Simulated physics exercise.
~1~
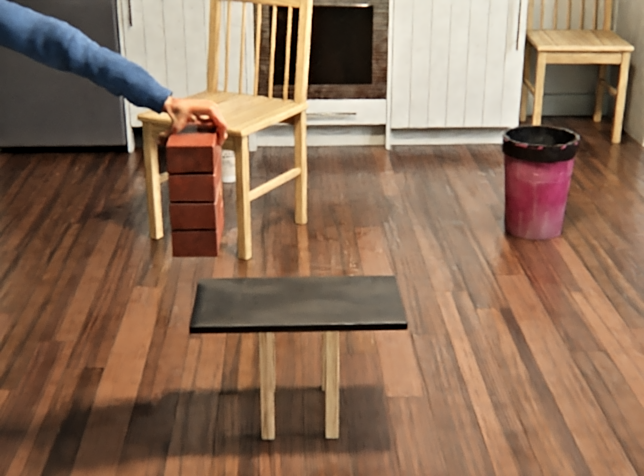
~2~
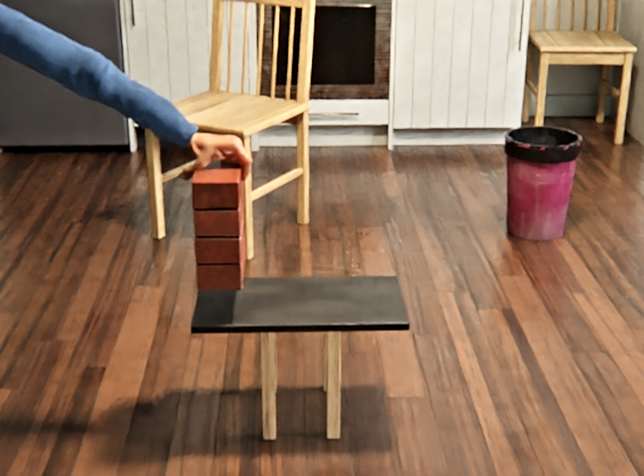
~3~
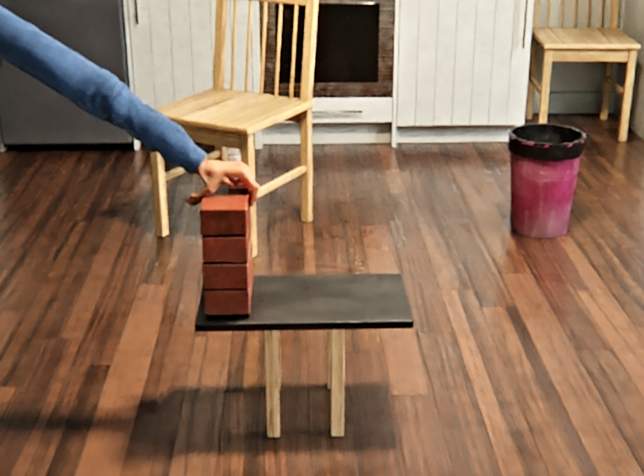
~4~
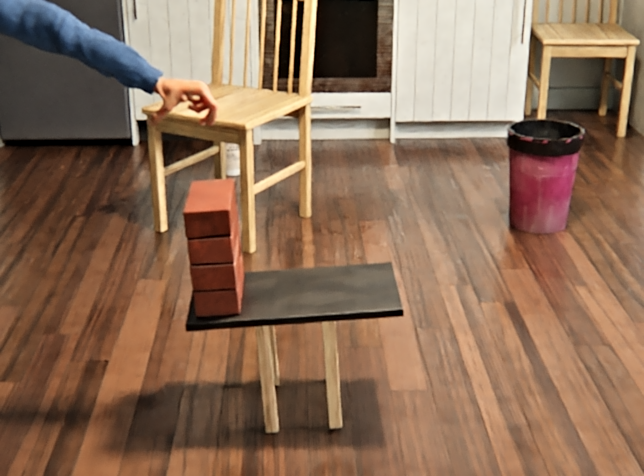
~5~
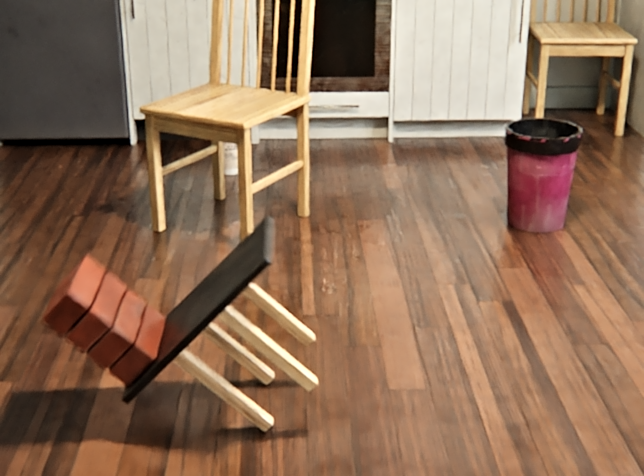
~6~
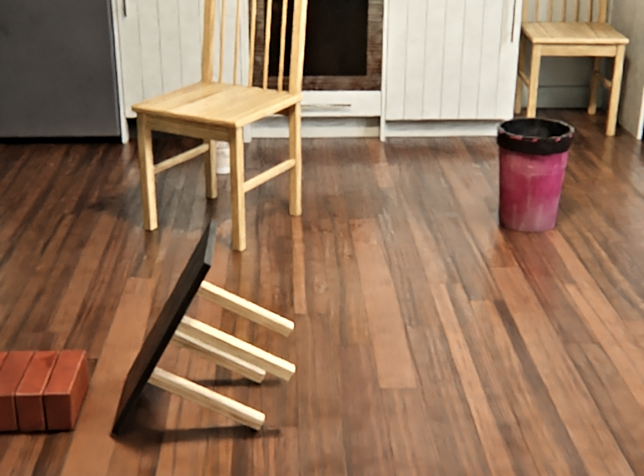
In this clip, a hand lowers a stack of four red bricks onto the left end of a small black-topped wooden stand and lets go. The stand tips over to the left, and the bricks end up on the floor beside it.
